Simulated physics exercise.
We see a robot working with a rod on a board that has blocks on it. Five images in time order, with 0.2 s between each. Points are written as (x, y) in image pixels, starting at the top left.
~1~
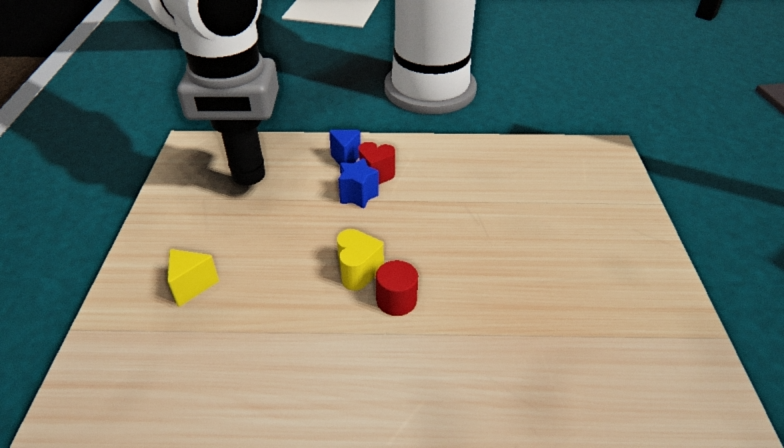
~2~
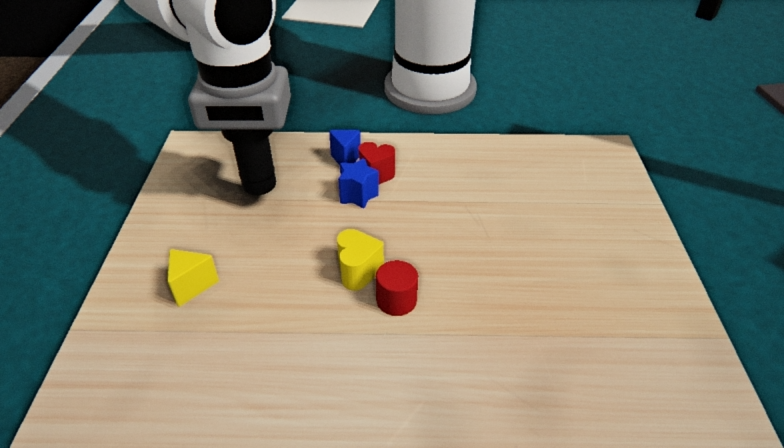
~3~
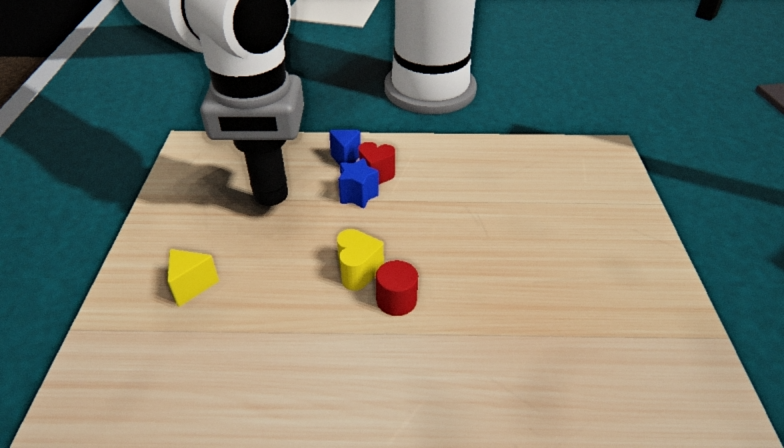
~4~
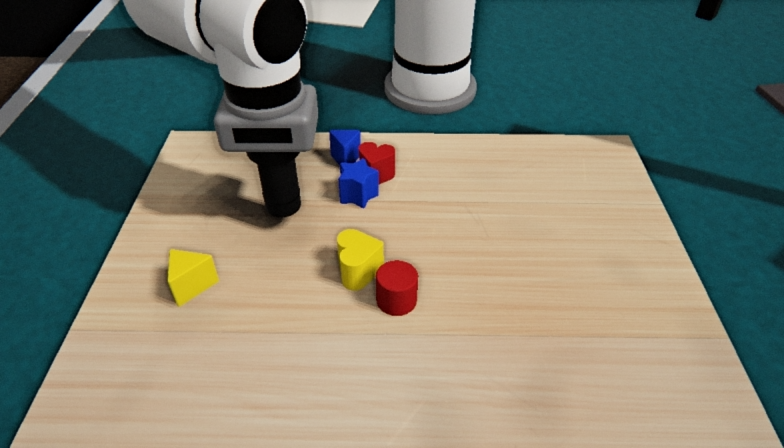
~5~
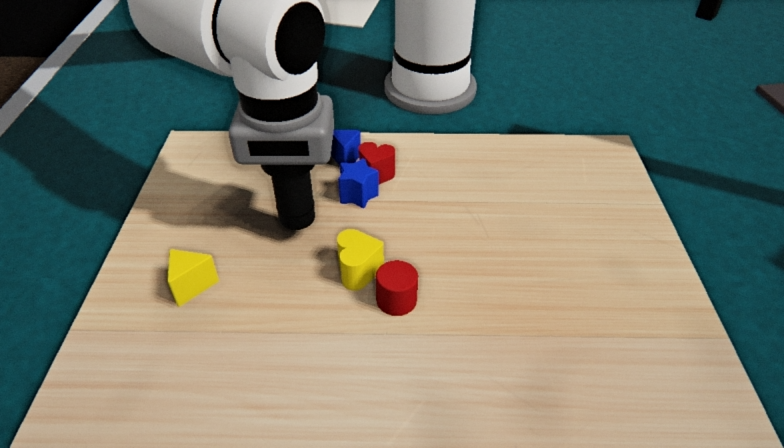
Robot arm moving a black rod diagonally down and right across a wooden board, the coloured blocks around it staying still.
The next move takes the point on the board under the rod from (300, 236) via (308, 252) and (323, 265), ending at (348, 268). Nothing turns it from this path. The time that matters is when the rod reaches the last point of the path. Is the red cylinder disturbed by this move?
The red cylinder will stay where it stands.
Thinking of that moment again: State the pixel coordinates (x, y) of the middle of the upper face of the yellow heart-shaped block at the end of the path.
Its top middle will sit at (382, 246).
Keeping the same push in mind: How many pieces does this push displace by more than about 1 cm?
The answer is one block, counting only moves over 1 cm.
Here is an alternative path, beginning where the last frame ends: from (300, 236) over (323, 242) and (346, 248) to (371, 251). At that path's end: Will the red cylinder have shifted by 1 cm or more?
That would be a yes.
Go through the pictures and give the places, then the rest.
The first picture shows lower end of the rod (249, 176), tops of blocks, yellow heart-shaped block (357, 246), red cylinder (397, 274).
The second picture shows rod (260, 186), blocks as before.
The third picture shows rod (271, 196), blocks as before.
The fourth picture shows rod (284, 207), blocks as before.
The fifth picture shows rod (297, 219), yellow heart-shaped block (357, 246), red cylinder (397, 274).
The first path, step by step. Halfway along, rod (312, 244); nothing pushed yet.
At the end, rod (347, 251); yellow heart-shaped block (382, 246), turned 20° clockwise; red cylinder not moved.
